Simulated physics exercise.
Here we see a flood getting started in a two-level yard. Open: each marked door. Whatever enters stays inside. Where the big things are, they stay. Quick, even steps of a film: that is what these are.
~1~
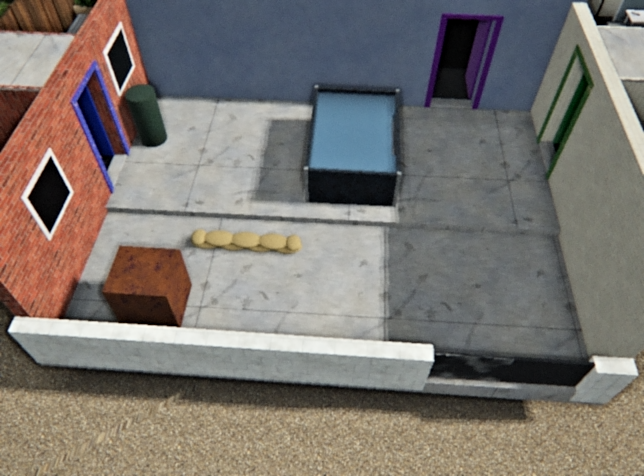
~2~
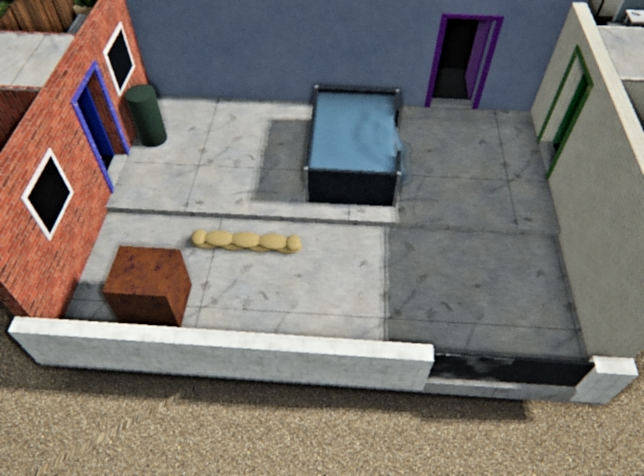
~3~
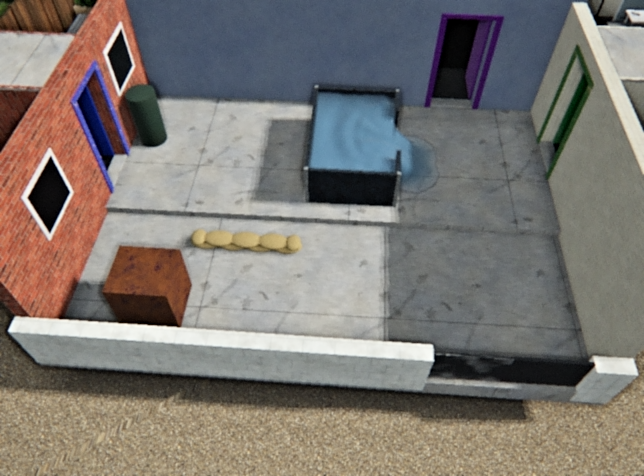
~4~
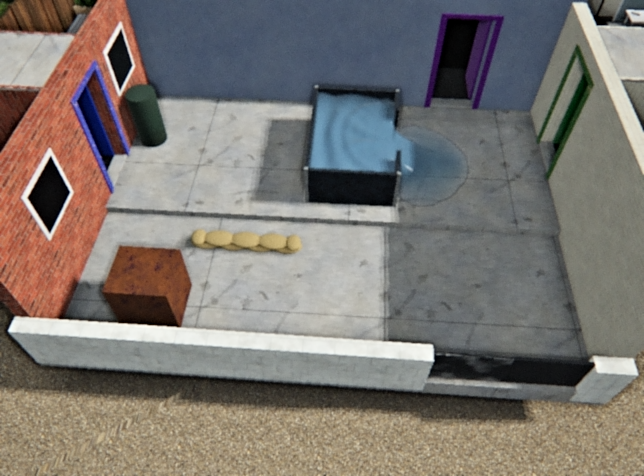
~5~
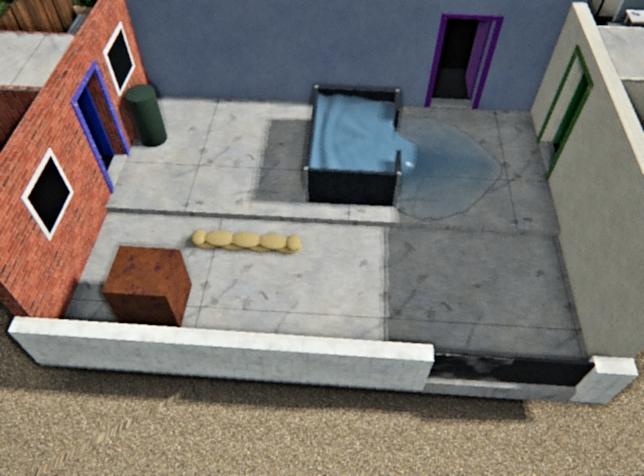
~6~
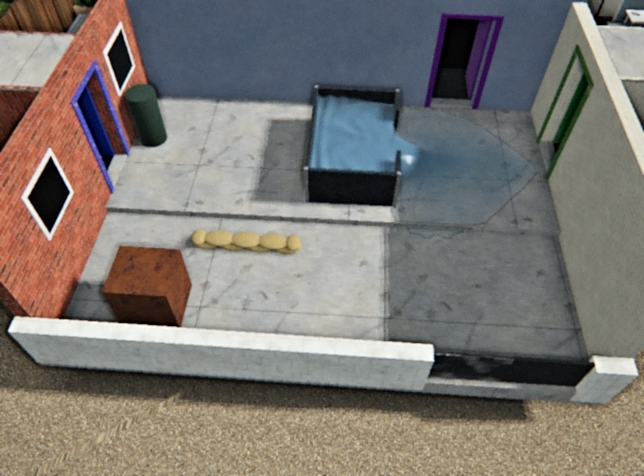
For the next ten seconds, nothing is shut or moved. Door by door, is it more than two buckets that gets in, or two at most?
Green door - more than two; blue door - two at most; purple door - more than two.
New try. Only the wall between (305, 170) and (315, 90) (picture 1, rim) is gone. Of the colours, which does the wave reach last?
Go with the green one.
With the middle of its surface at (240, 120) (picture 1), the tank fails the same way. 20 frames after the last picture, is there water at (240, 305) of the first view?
Answer: Spared.
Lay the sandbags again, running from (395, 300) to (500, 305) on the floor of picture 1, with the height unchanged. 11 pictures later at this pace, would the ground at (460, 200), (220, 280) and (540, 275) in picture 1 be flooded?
Readings in sequence: Wet through / unflooded / wet through.
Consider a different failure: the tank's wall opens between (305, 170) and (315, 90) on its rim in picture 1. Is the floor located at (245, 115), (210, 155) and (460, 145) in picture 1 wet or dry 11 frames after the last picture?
In the order given: Swamped, swamped and untouched.
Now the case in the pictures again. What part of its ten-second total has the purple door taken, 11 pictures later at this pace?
Close to 15 percent.
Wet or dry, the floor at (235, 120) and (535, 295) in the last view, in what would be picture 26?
Same order as asked: Dry as before, drenched.
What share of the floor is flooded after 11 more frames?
About 25 per cent.
A moment on, water covers 25 % of the floor; the green door over two buckets in, the blue door not reached, the purple door under two buckets in.
Next, water covers 25 % of the floor; the green door far over two buckets in, the blue door not reached, the purple door under two buckets in.
Then, water covers 30 % of the floor; the green door far over two buckets in, the blue door not reached, the purple door over two buckets in.
Later, water covers 55 % of the floor; the green door far over two buckets in, the blue door not reached, the purple door far over two buckets in.
In the end, water covers 75 % of the floor; the green door far over two buckets in, the blue door not reached, the purple door far over two buckets in.
